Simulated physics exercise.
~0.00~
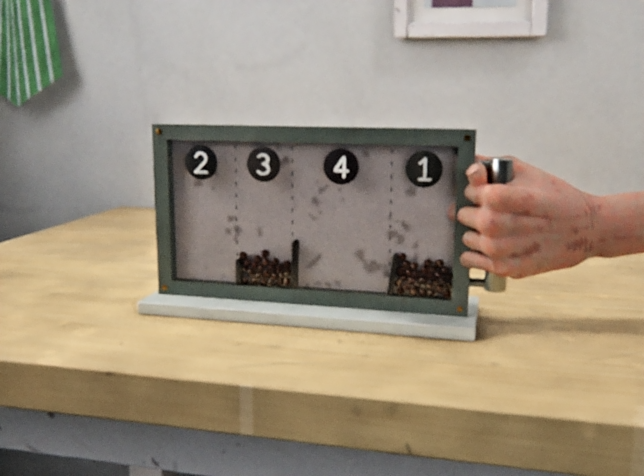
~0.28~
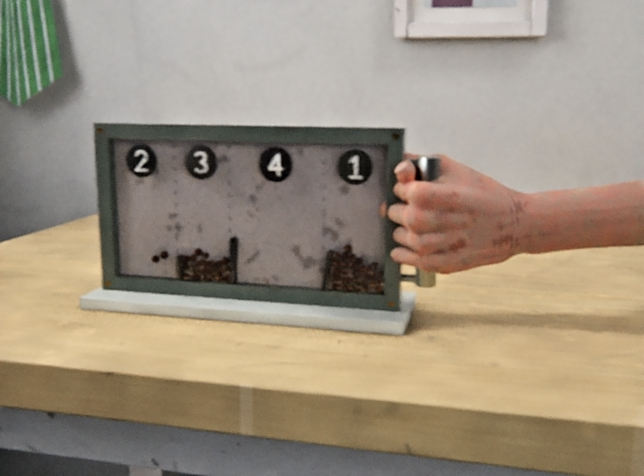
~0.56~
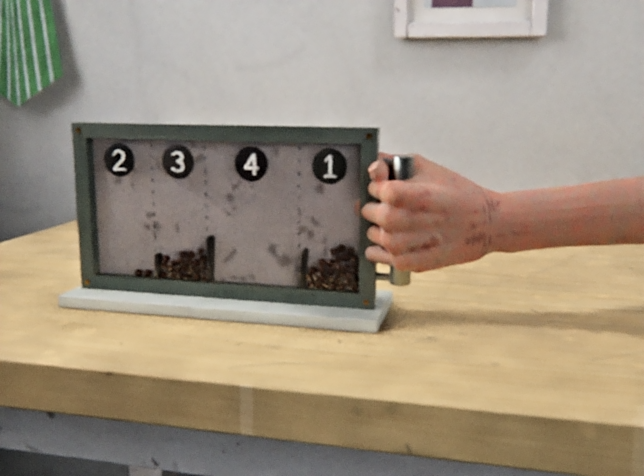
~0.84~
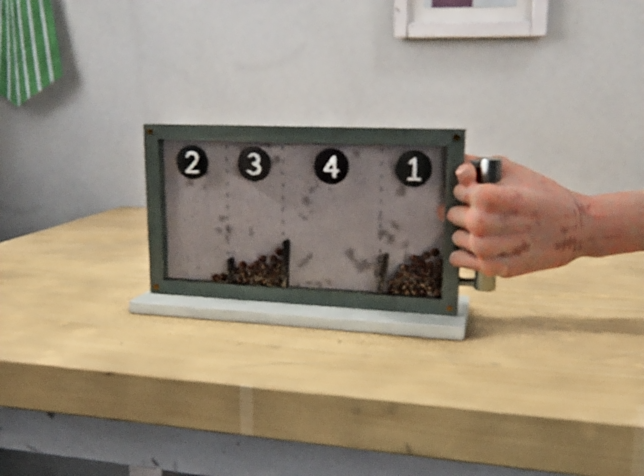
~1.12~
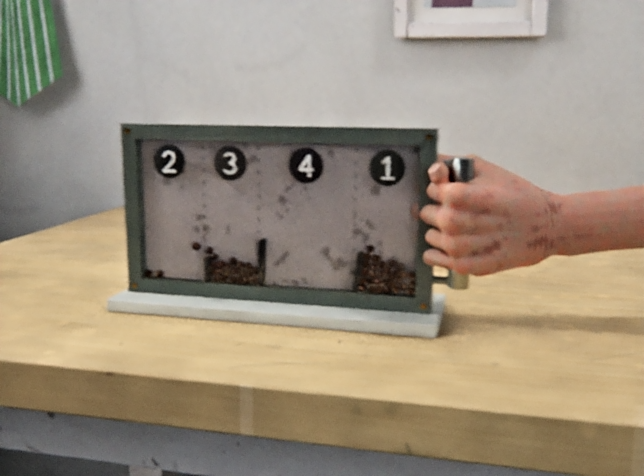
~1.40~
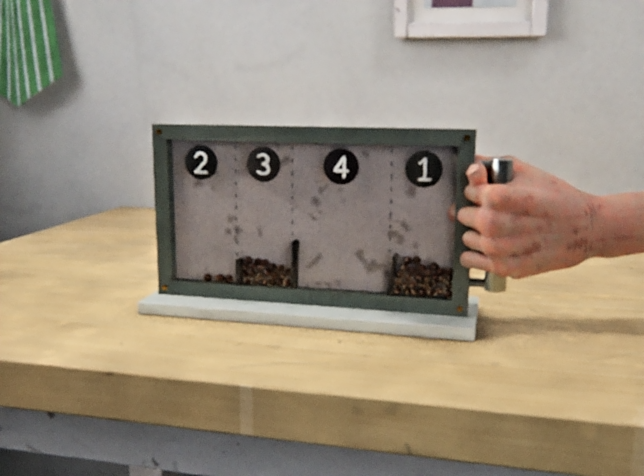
A hand slides a clear-fronted box of dark beads left and right, spilling a few leftward.
